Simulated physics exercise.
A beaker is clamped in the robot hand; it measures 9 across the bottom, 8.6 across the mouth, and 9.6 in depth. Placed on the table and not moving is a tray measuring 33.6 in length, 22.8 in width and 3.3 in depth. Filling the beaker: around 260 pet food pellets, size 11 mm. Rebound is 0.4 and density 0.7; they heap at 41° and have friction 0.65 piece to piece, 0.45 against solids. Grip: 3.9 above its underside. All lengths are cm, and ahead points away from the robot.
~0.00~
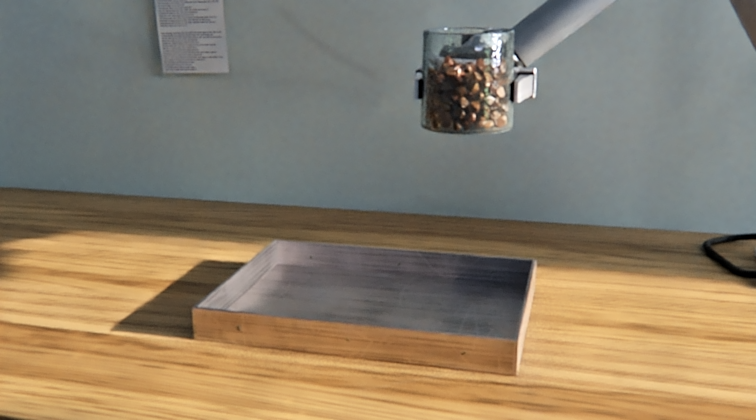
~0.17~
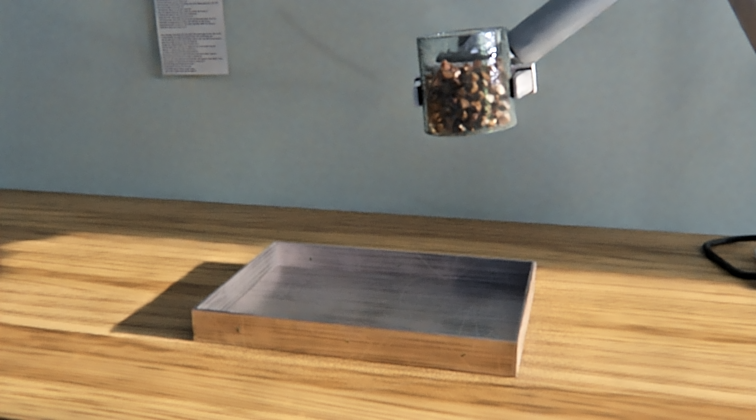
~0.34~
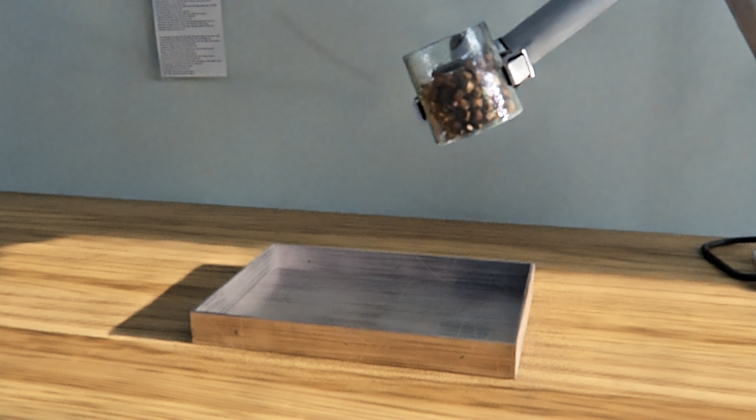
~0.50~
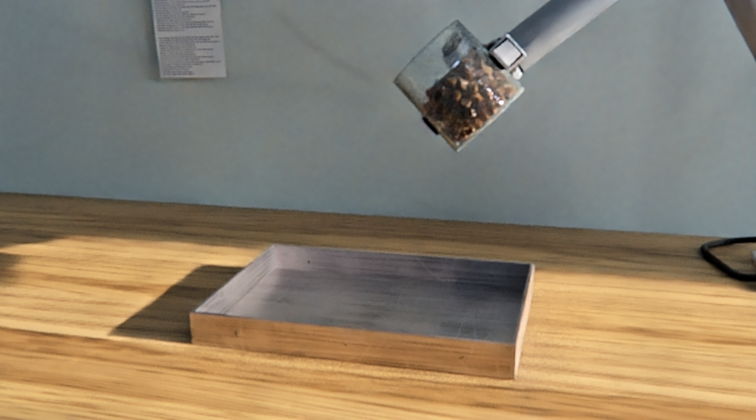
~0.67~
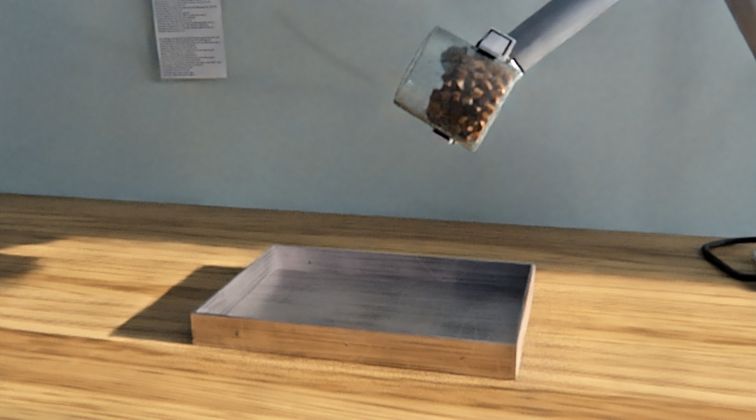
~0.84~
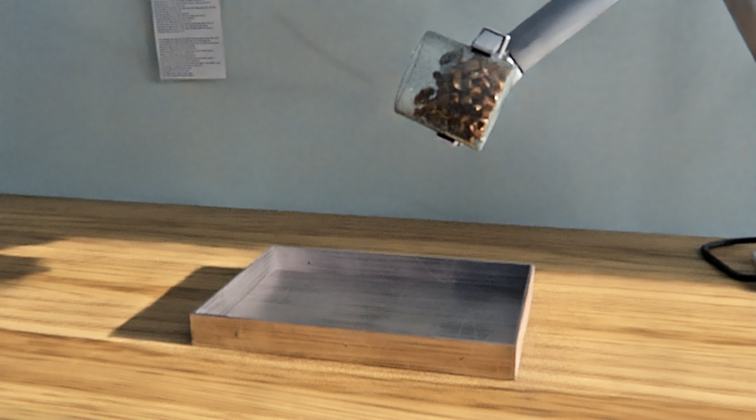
A robot arm tilts a clear beaker of brown pellets leftward above a shallow wooden tray.
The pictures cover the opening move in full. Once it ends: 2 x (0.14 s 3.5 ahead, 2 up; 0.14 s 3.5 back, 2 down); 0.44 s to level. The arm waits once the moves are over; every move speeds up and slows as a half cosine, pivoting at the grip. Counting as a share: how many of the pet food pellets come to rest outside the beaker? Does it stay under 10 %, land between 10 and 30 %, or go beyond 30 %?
It lands between 10 and 30 %.
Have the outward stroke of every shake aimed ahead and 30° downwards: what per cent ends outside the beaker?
About 0 per cent.
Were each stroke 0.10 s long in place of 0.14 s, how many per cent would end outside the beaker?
About 45 per cent, then.
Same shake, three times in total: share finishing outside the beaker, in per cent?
Roughly 25 percent.
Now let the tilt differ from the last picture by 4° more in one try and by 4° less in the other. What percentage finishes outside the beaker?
Roughly 20 per cent on the first try and 10 per cent on the second.
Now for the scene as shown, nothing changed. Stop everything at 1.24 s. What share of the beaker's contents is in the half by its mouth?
Near 40 %.
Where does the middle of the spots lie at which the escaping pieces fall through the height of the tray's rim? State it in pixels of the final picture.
Estimated centre near (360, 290) in pixels.
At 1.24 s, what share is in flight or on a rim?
I'd reckon close to 1 per cent.
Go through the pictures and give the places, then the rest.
Beaker middle at (467, 81), level; upper third of the load around (470, 80), from x 430 to 505, top at y 65; 255 in the beaker, in the first frame.
Beaker middle at (466, 82), tilted 6° forward; upper third of the load around (469, 81), from x 430 to 505, top at y 65, in the second frame.
Beaker middle at (462, 85), tilted 23° forward; upper third of the load around (475, 82), from x 425 to 510, top at y 60, in the third frame.
Beaker middle at (459, 87), tilted 45° forward; upper third of the load around (477, 81), from x 430 to 510, top at y 55, in the fourth frame.
Beaker middle at (458, 90), tilted 62° forward; upper third of the load around (477, 78), from x 435 to 510, top at y 60, in the fifth frame.
Beaker middle at (457, 91), tilted 68° forward; upper third of the load around (476, 79), from x 420 to 505, top at y 60; 255 in the beaker, in the sixth frame.
After 1.24 s, tilted 68° forward, highest piece 29 above the table; 238 in the beaker, 14 in the tray, 3 in flight or on a rim.
After 1.64 s, tilted 29° forward, highest piece 30 above the table; 208 in the beaker, 46 in the tray, 1 in flight or on a rim.
After 2.04 s, level, highest piece 30 above the table; 208 in the beaker, 47 in the tray.
After 3.09 s, level, highest piece 30 above the table; 208 in the beaker, 47 in the tray.
At rest, 208 in the beaker, 47 in the tray. That is 18 % outside the beaker.
